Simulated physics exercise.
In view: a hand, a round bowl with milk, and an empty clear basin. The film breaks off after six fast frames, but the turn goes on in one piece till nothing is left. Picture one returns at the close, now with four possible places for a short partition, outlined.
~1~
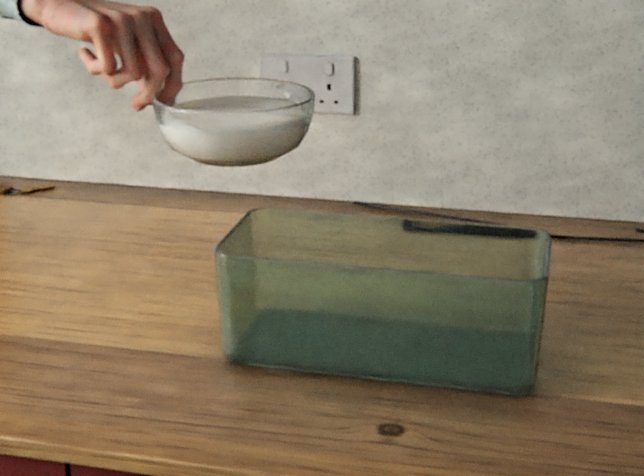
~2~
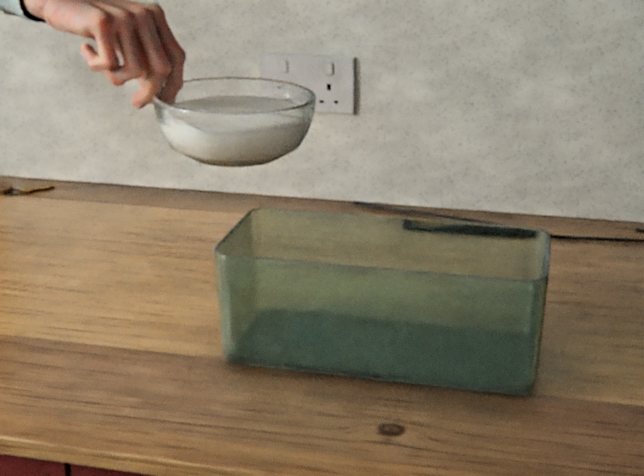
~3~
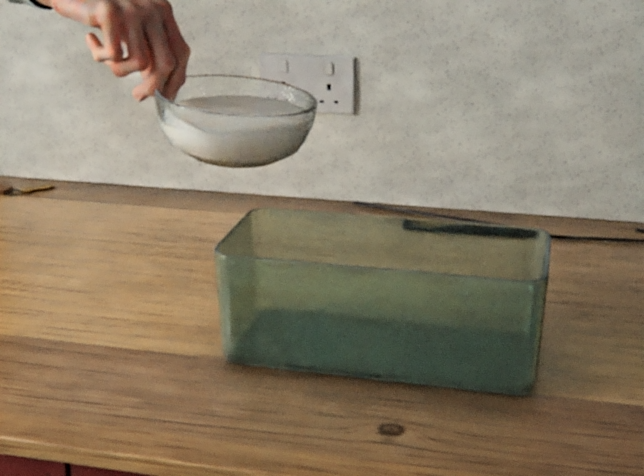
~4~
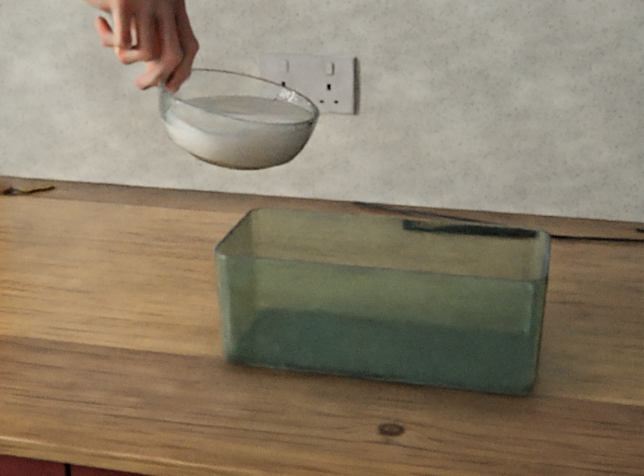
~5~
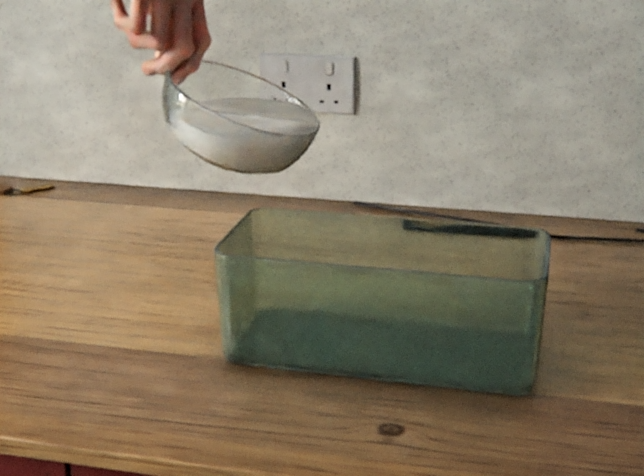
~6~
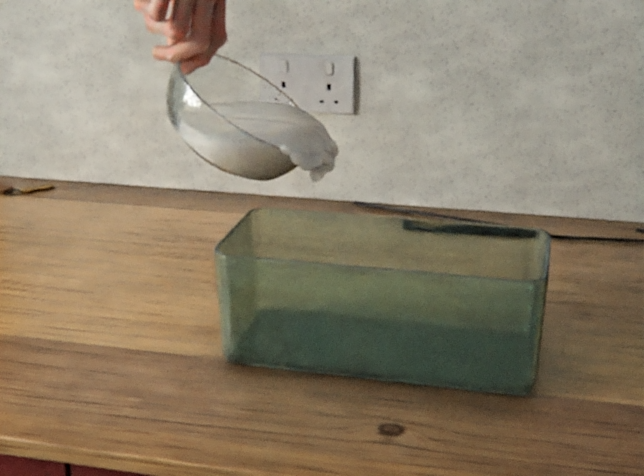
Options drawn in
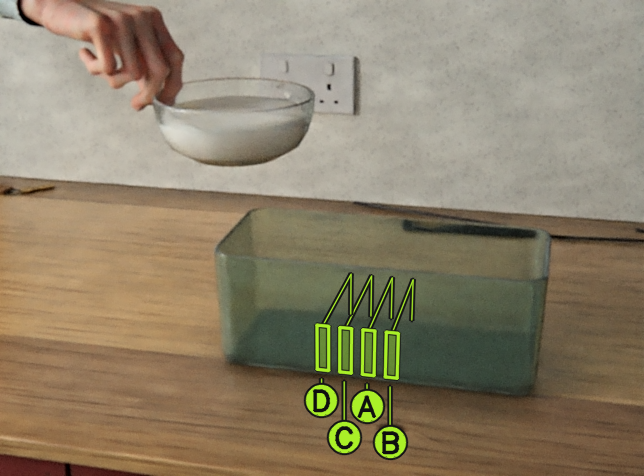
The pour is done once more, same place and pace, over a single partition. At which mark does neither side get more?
C is best.
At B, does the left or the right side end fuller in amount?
More ends on the left.
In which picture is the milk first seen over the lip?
Picture 5.
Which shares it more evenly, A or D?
The answer is D.
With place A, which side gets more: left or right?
The left side.
In lime, A at (367, 384); B at (390, 386); C at (344, 381); D at (321, 378).
With A, about 83 % ends left of the wall and 17 % right of it.
With B, about 96 % ends left of the wall and 4 % right of it.
With C, about 51 % ends left of the wall and 49 % right of it.
With D, about 29 % ends left of the wall and 70 % right of it.
